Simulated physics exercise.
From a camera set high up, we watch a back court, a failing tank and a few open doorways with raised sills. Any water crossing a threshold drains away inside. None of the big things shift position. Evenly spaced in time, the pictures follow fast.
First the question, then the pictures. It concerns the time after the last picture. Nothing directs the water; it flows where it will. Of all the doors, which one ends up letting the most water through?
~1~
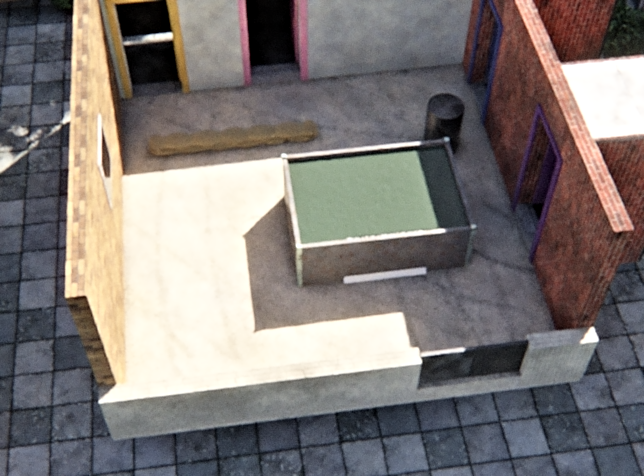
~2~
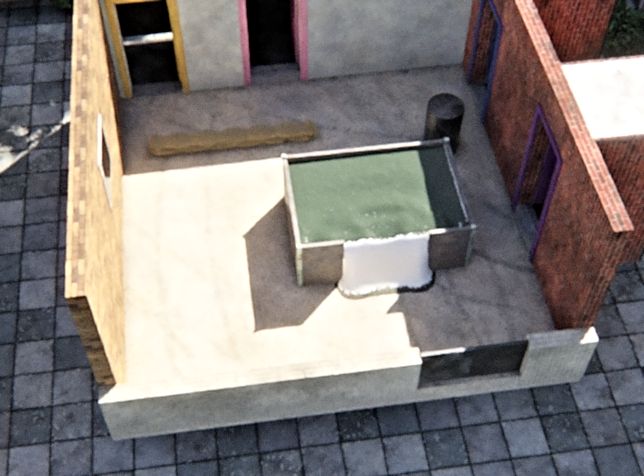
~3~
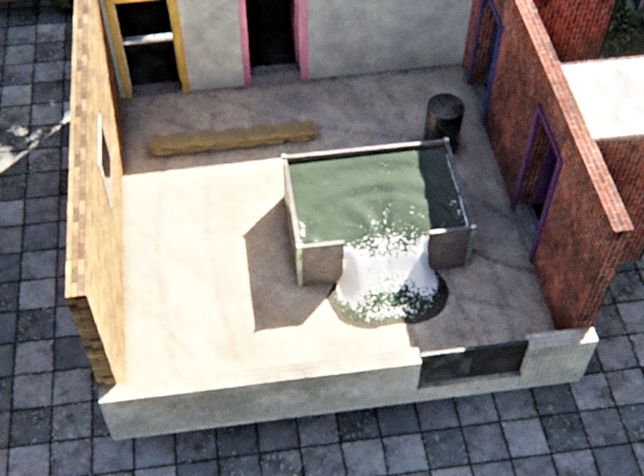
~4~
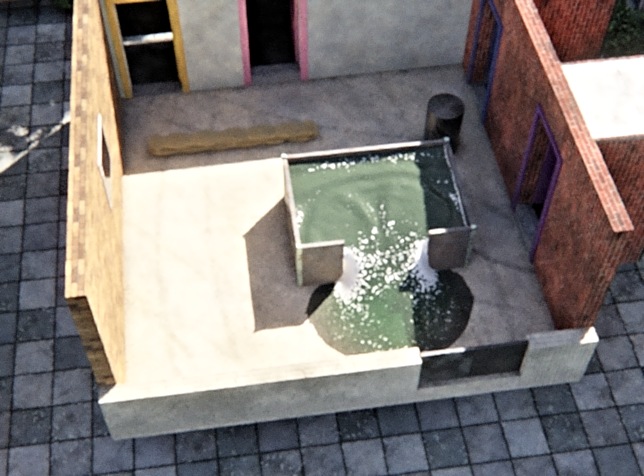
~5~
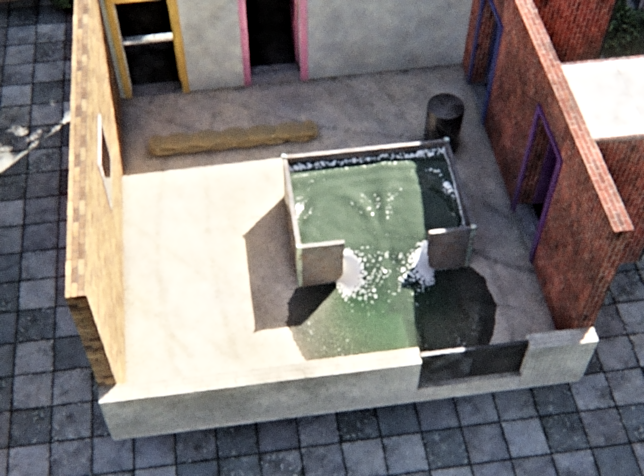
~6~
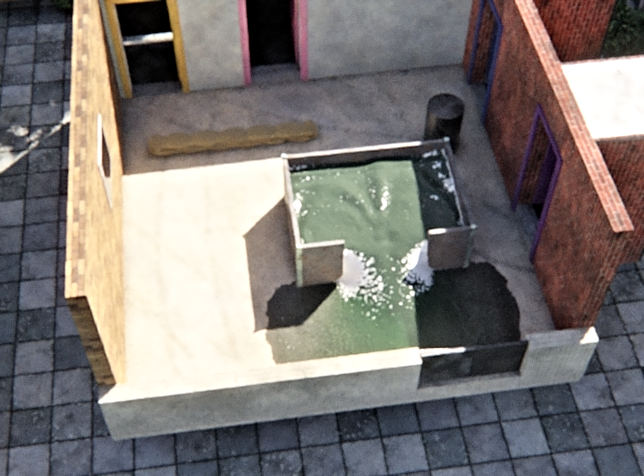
That would be the yellow door.
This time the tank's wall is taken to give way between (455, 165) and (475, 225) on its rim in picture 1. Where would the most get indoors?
Answer: The door marked purple.
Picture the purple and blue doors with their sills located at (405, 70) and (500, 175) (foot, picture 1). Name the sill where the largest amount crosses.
Answer: The one in yellow.
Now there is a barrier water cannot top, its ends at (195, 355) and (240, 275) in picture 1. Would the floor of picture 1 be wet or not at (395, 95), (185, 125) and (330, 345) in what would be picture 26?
Spot by spot, my read is still bare, then still bare, then reached by the flood.
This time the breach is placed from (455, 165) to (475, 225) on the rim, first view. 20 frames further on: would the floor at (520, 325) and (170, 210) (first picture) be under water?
I'd say the first one ends up sodden and the second one spared.
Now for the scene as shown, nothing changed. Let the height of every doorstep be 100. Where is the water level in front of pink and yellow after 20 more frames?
Respectively about 0 and 0 per cent.
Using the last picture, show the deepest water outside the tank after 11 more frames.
My finger goes to (560, 355).
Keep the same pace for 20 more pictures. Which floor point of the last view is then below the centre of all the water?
The water's middle lies around (355, 273).
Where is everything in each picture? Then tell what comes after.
In the first frame, still water in the water tank at (376, 194).
In the second frame, the front is at (430, 280), out from the gap at (384, 260).
In the third frame, water pours out at (384, 262) and has run to (433, 310).
In the fourth frame, water pours out at (384, 263) and has run to a hidden place.
In the fifth frame, the front is at a hidden place, out from the gap at (384, 263).
In the sixth frame, water pours out at (384, 263) and has run to a hidden place.
A moment on, water covers 20 % of the floor; yellow door not reached, purple door not reached, blue door not reached, pink door not reached.
Next, water covers 35 % of the floor; yellow door not reached, purple door wet at the sill, nothing in, blue door not reached, pink door not reached.
Then, water covers 60 % of the floor; yellow door not reached, purple door wet at the sill, nothing in, blue door wet at the sill, nothing in, pink door not reached.
Later, water covers 90 % of the floor; yellow door some in, purple door wet at the sill, nothing in, blue door some in, pink door wet at the sill, nothing in.
In the end, water covers 100 % of the floor; yellow door a lot in, purple door wet at the sill, nothing in, blue door some in, pink door wet at the sill, nothing in; the yellow door has let in the most.
